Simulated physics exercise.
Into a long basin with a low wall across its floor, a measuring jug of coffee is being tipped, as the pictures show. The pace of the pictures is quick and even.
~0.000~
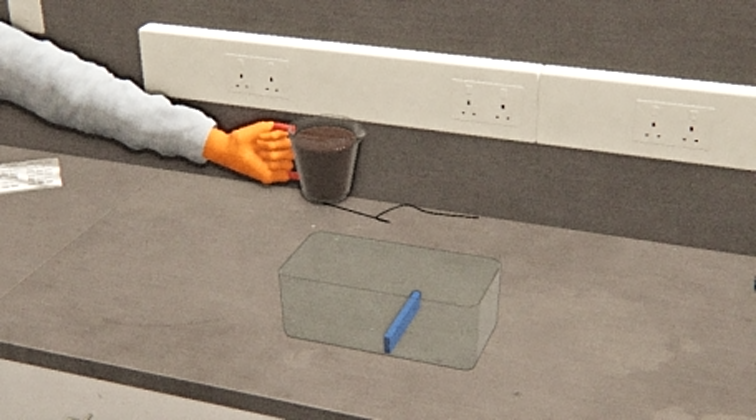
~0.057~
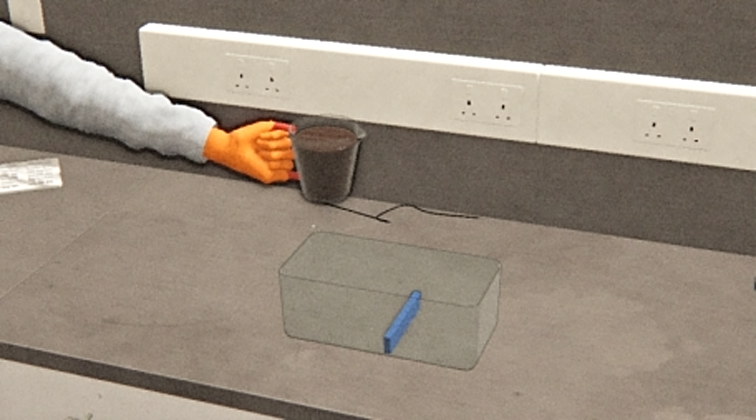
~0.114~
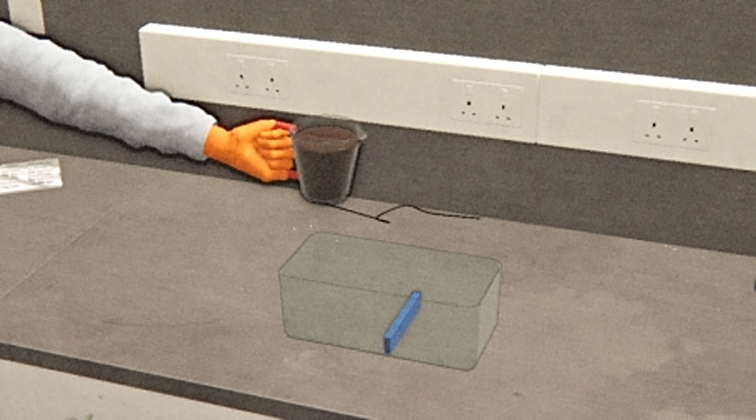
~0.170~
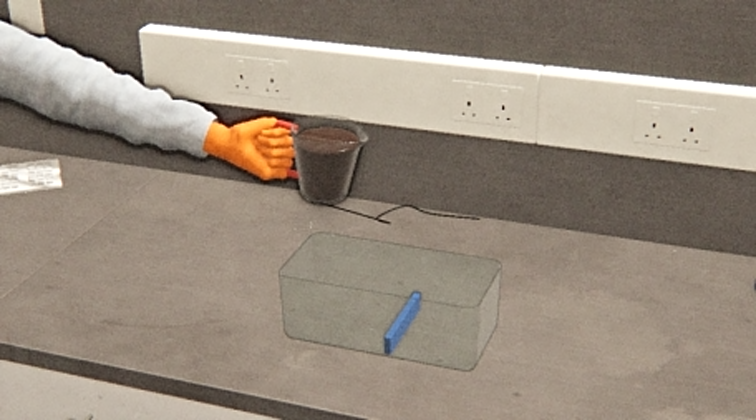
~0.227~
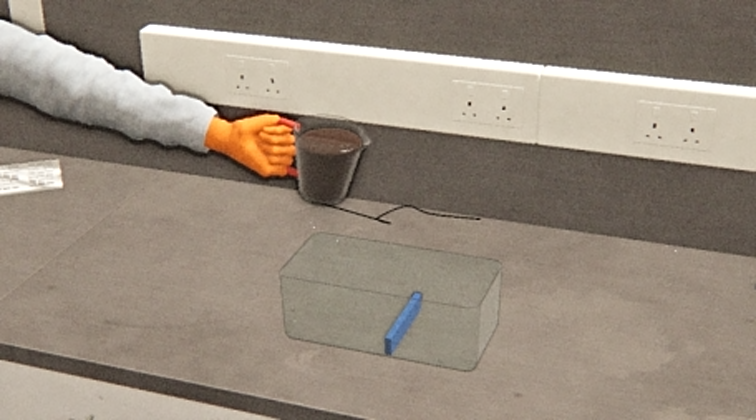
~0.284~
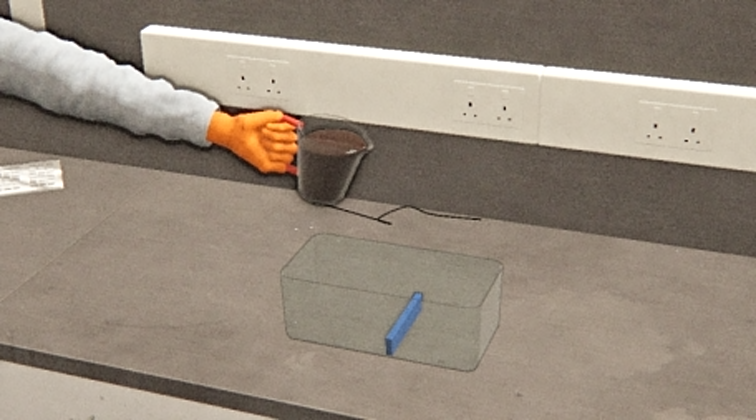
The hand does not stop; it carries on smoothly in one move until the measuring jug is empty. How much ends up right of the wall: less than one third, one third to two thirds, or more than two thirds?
The share right of the wall is the top band, beyond two thirds.
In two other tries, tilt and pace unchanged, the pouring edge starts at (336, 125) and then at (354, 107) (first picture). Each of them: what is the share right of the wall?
In turn 15 and 70 in a hundred.
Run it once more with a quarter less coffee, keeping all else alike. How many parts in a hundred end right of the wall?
It should come out close to 75 per cent.
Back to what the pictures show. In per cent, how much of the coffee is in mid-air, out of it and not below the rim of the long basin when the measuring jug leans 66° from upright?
It comes to 20 per cent or so.
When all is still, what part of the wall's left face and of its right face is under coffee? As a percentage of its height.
I get 10 % for the left and 60 % for the right.
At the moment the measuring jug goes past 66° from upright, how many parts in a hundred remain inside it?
About 70 %.
A moment on, the measuring jug is tipped part way and 71 per cent is still to pour, 0 is left of the wall and 7 right of it.
Next, the measuring jug is tipped on its side and 16 per cent is still to pour, 6 is left of the wall and 56 right of it.
Then the measuring jug is tipped right over and 0 per cent is still to pour, 19 is left of the wall and 78 right of it.
Later the measuring jug is tipped right over and 0 per cent is still to pour, 23 is left of the wall and 75 right of it.
In the end 23 per cent lies left of the wall, 75 right of it and 2 outside.
